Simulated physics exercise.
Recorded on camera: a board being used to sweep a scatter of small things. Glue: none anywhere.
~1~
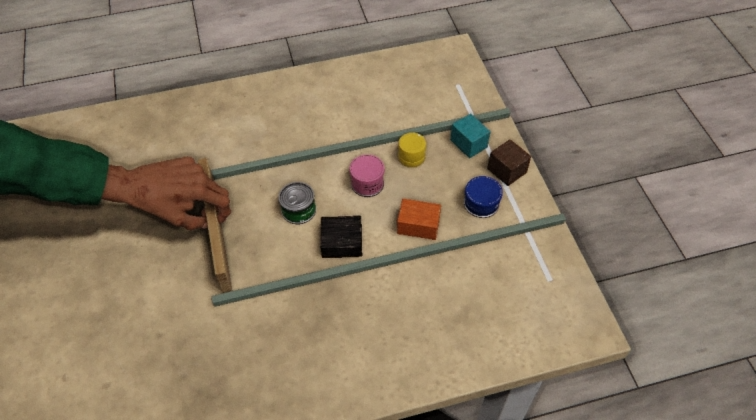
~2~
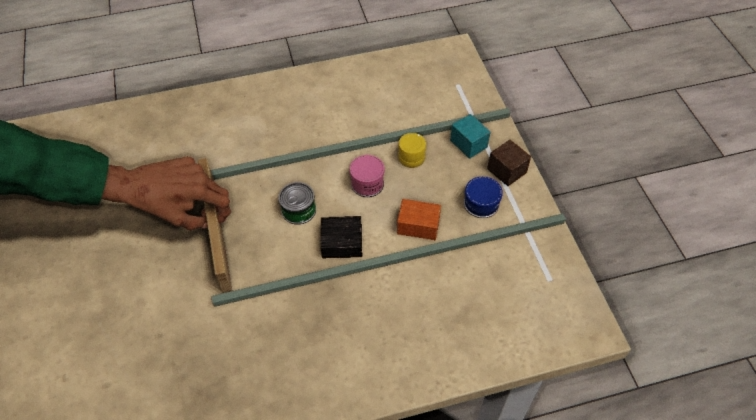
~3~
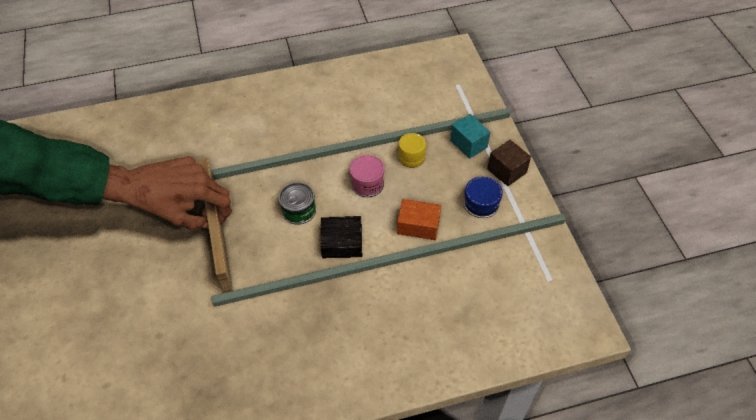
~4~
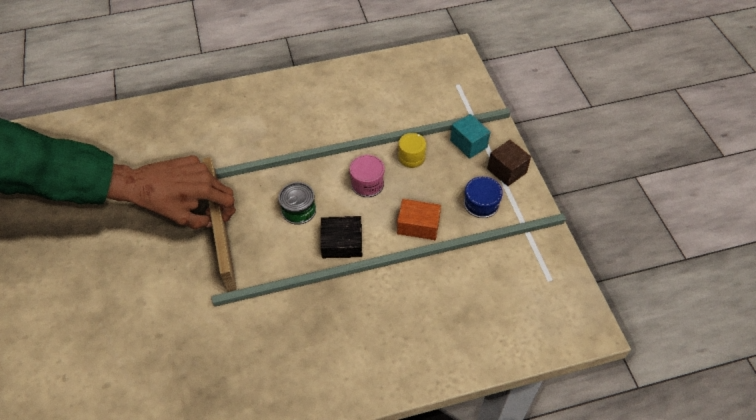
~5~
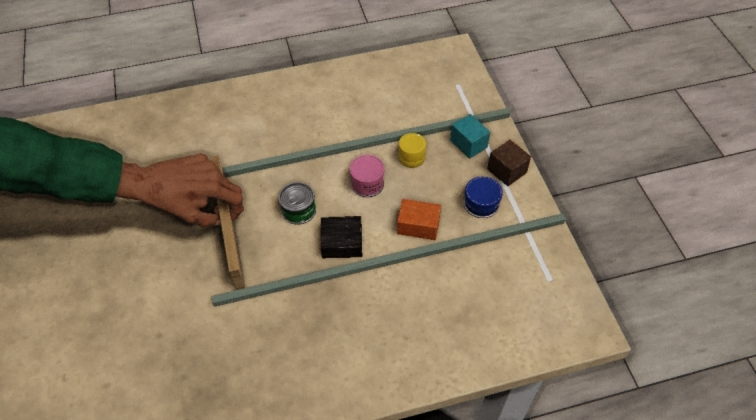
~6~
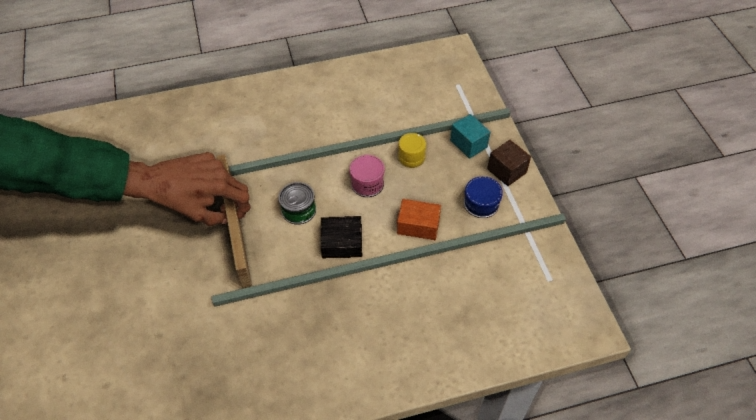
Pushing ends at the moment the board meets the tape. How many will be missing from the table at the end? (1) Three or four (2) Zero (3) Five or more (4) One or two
(1) Three or four.
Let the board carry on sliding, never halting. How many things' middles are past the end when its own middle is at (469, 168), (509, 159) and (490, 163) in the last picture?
Going through the three positions, you'd get 1, 4 and 3.
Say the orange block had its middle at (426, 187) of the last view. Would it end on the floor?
Result: It tips off.
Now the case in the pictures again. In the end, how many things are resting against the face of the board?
That number would be 3.
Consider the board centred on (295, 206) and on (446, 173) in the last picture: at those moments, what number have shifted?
That makes 1 at the first spot and 8 at the second.
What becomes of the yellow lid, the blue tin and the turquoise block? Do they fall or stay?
Taking them in turn, the yellow lid is still there, then the blue tin ends up down, and finally the turquoise block ends up down.
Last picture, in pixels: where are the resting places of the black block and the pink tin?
The black block stops around (534, 196); the pink tin around (512, 142).
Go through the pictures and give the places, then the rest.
The first picture shows brown block (509, 163); turquoise block (470, 136); blue tin (483, 197); board (215, 224); tape (499, 173).
The second picture shows turquoise block (470, 136); board (215, 224).
The third picture shows blue tin (483, 197); green tin (298, 203).
The fourth picture shows brown block (509, 163); black block (342, 237).
The fifth picture shows turquoise block (470, 136); orange block (419, 219).
The sixth picture shows brown block (509, 163); turquoise block (470, 136); blue tin (483, 197); board (234, 220); tape (499, 173).
A little later, none off yet; brown block at rest near (509, 163); turquoise block at rest near (470, 136); blue tin at rest near (483, 197).
When it is over, the number that fall off is three or four; down, orange block, blue tin, turquoise block and brown block.
